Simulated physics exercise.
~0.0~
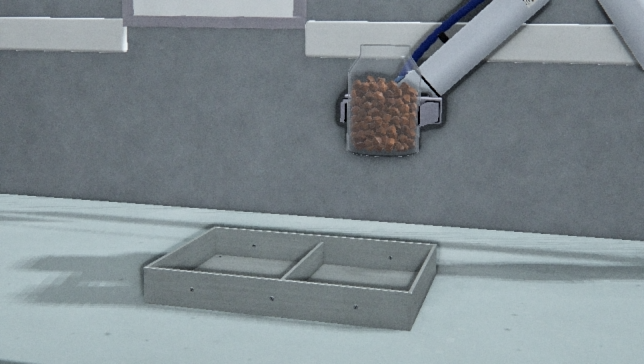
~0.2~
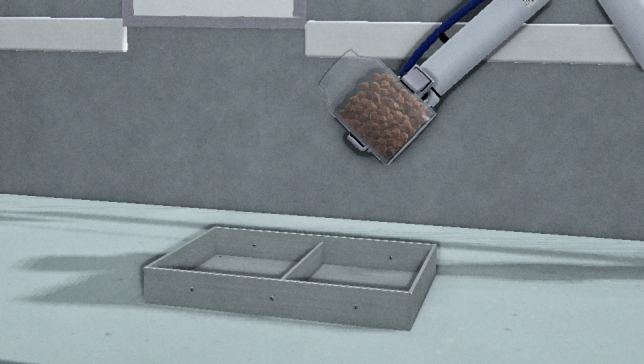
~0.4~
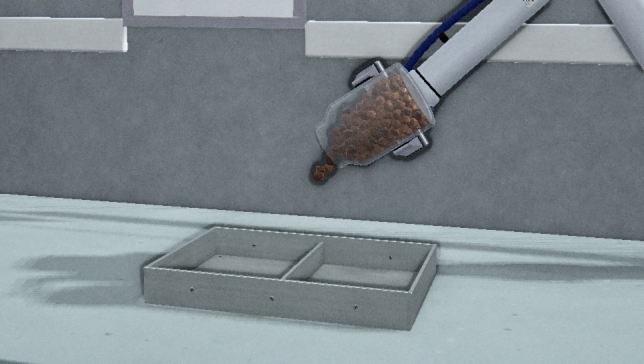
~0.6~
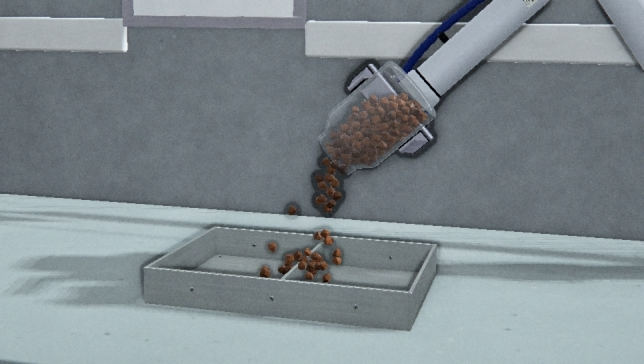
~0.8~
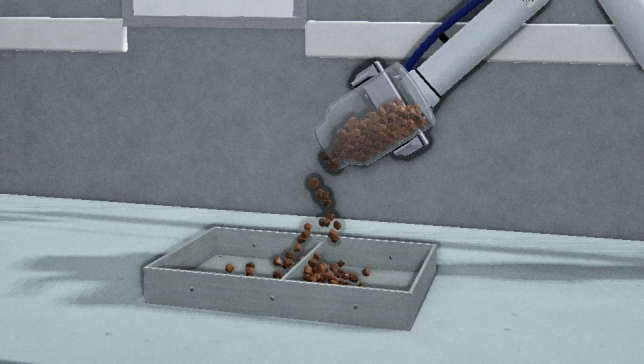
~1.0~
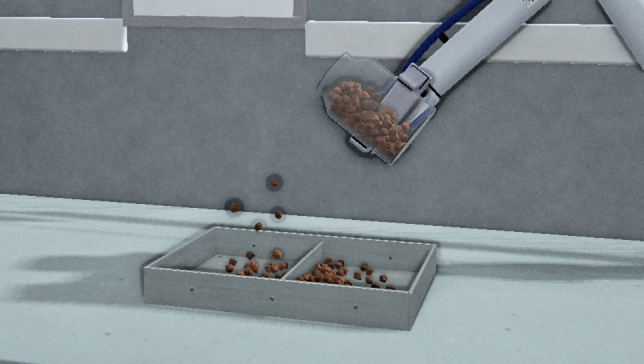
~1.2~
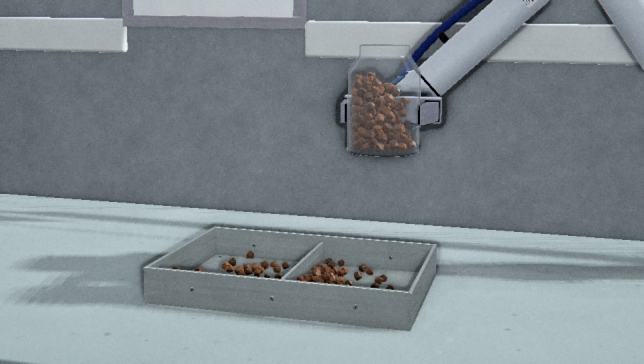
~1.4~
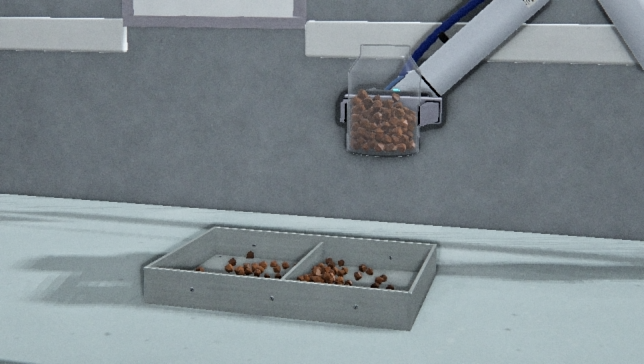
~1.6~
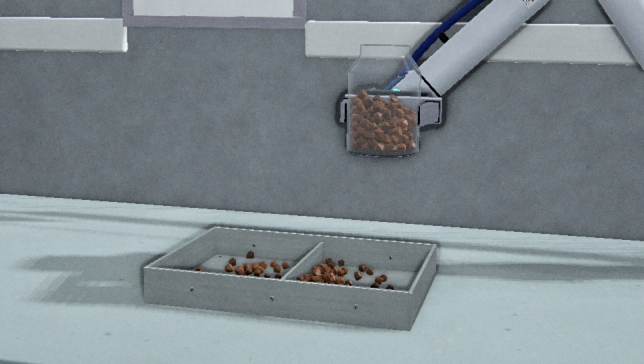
A clear jar of reddish-brown pellets is held upright by a white robot arm reaching in from the upper right, seen from the front and slightly above a pale table against a grey wall. Below it sits a grey open tray, split in two by a cross wall. The arm tips the jar over to the left until its mouth points down, and pellets stream out, landing around the divider and scattering into both parts. The jar then swings back upright as the last few drop. It ends still well filled, with small heaps in both halves of the unmoved tray.
